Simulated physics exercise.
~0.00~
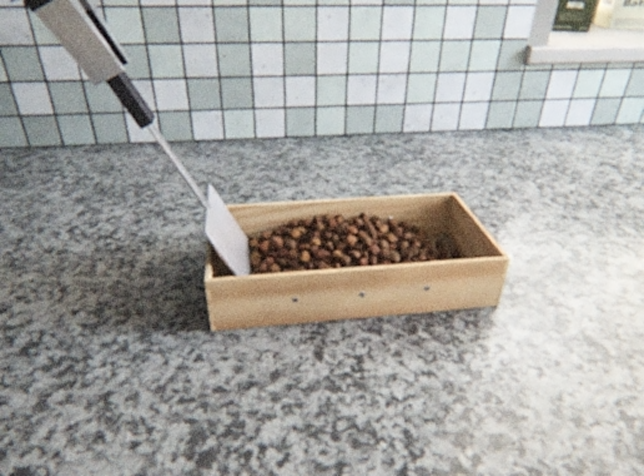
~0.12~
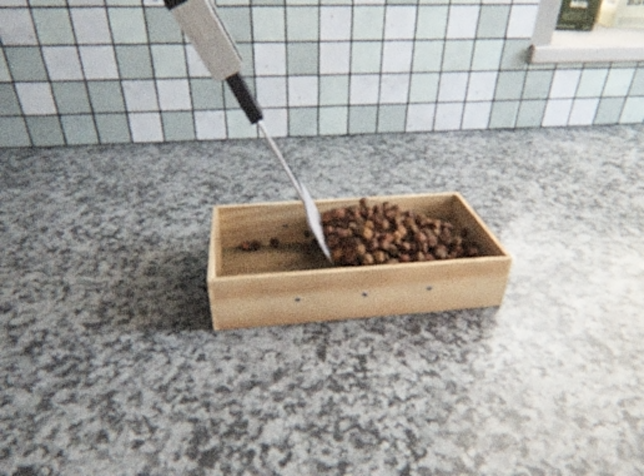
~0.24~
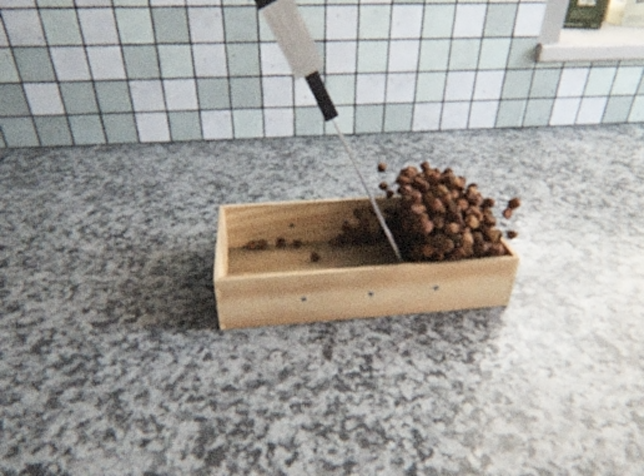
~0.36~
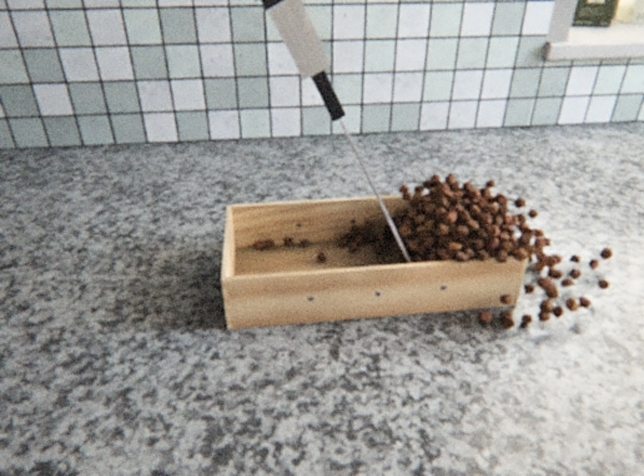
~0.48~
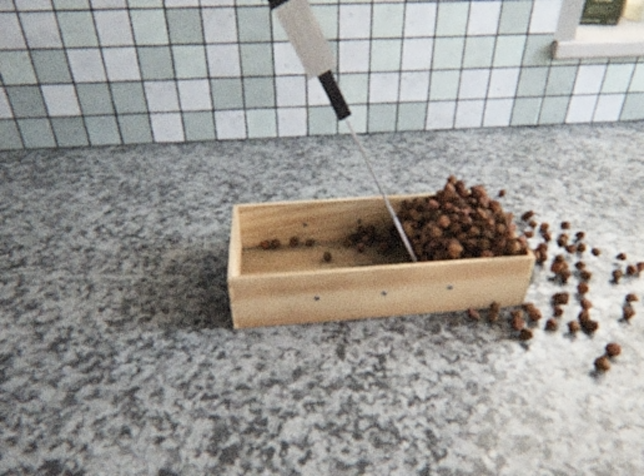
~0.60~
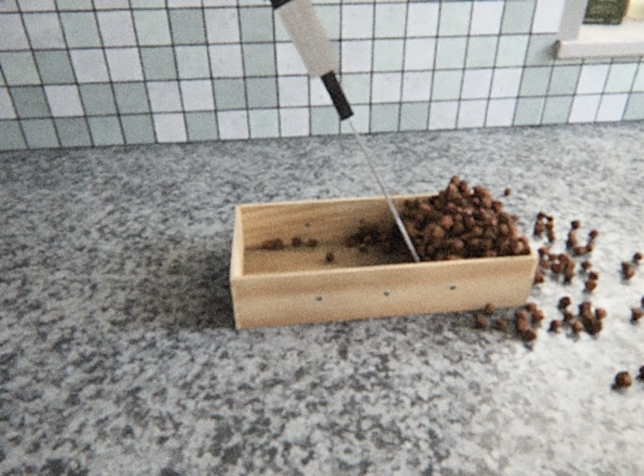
Turner pushing brown pellets rightward along a wooden tray, heaping them at the end until many spill over onto the grey countertop.
